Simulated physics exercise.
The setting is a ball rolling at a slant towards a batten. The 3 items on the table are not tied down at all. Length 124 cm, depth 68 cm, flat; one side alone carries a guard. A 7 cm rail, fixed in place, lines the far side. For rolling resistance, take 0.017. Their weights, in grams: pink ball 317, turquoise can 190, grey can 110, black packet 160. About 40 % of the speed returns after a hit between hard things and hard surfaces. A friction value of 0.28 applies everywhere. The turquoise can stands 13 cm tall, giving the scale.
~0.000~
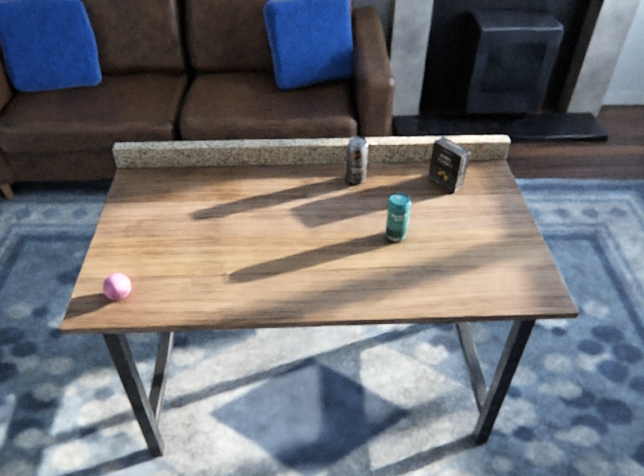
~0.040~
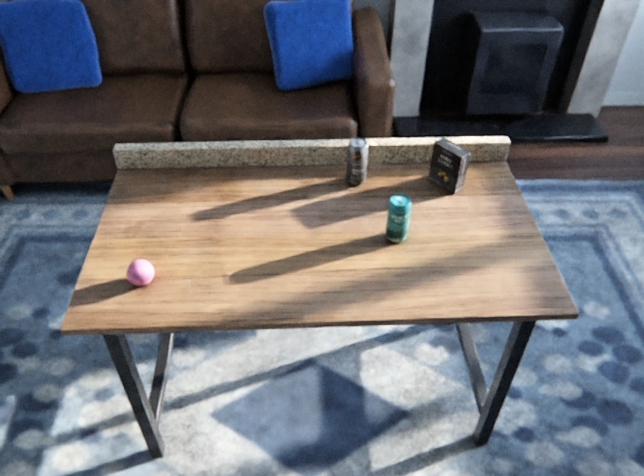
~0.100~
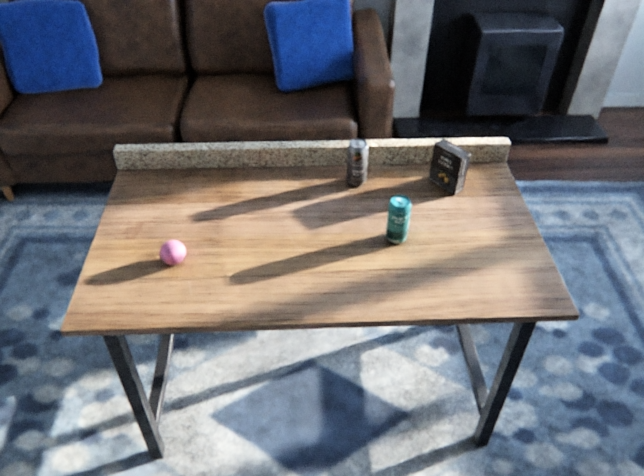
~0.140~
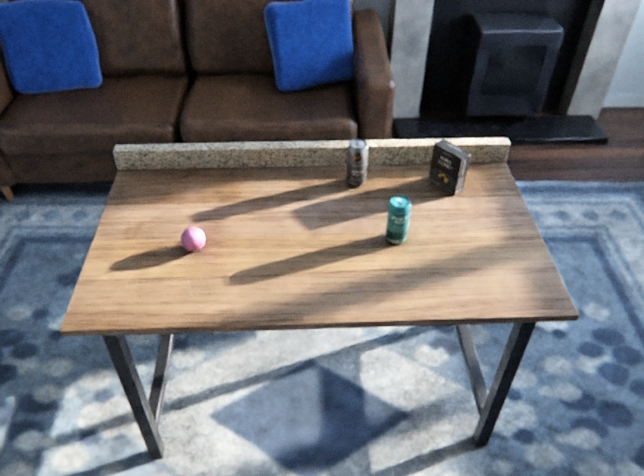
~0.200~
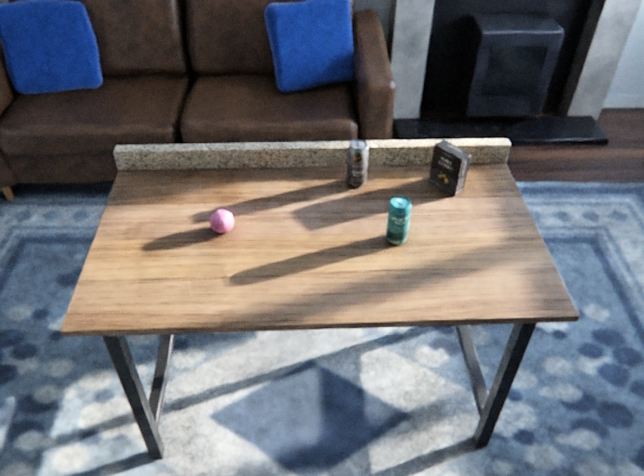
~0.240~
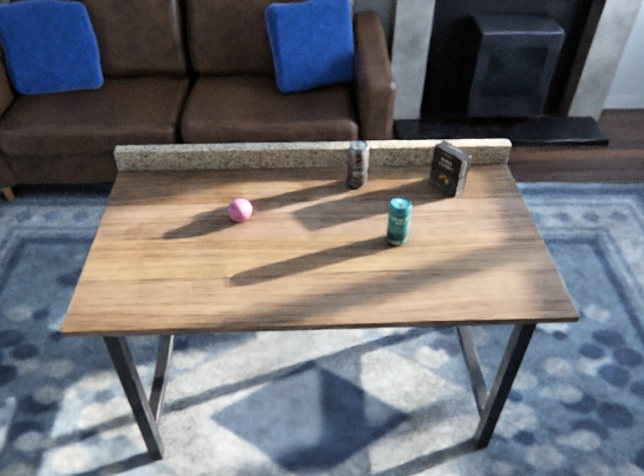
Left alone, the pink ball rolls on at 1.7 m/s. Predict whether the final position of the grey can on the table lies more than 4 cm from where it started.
The grey can finishes farther away.
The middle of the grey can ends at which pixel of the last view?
Close to (456, 188).
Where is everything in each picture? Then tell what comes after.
Pink ball (117, 287); grey can (357, 161), in the first frame.
Pink ball (140, 273); turquoise can (398, 219), in the second frame.
Pink ball (173, 253); turquoise can (398, 220), in the third frame.
Pink ball (193, 239); turquoise can (398, 220), in the fourth frame.
Pink ball (222, 221); turquoise can (398, 221), in the fifth frame.
Pink ball (240, 210); grey can (358, 165), in the sixth frame.
After 0.44 s, pink ball near (317, 165).
After 0.74 s, pink ball near (383, 176); grey can 63° off upright near (412, 175).
After 0.94 s, pink ball near (413, 178); grey can on its side near (446, 188); black packet moved 2 cm.
In the end (2.2 s), toppled on the table, grey can; not toppled but over 4 cm from the start, black packet; turquoise can under 4 cm from the start. At the end, from the last picture's camera, grey can near (456, 188).
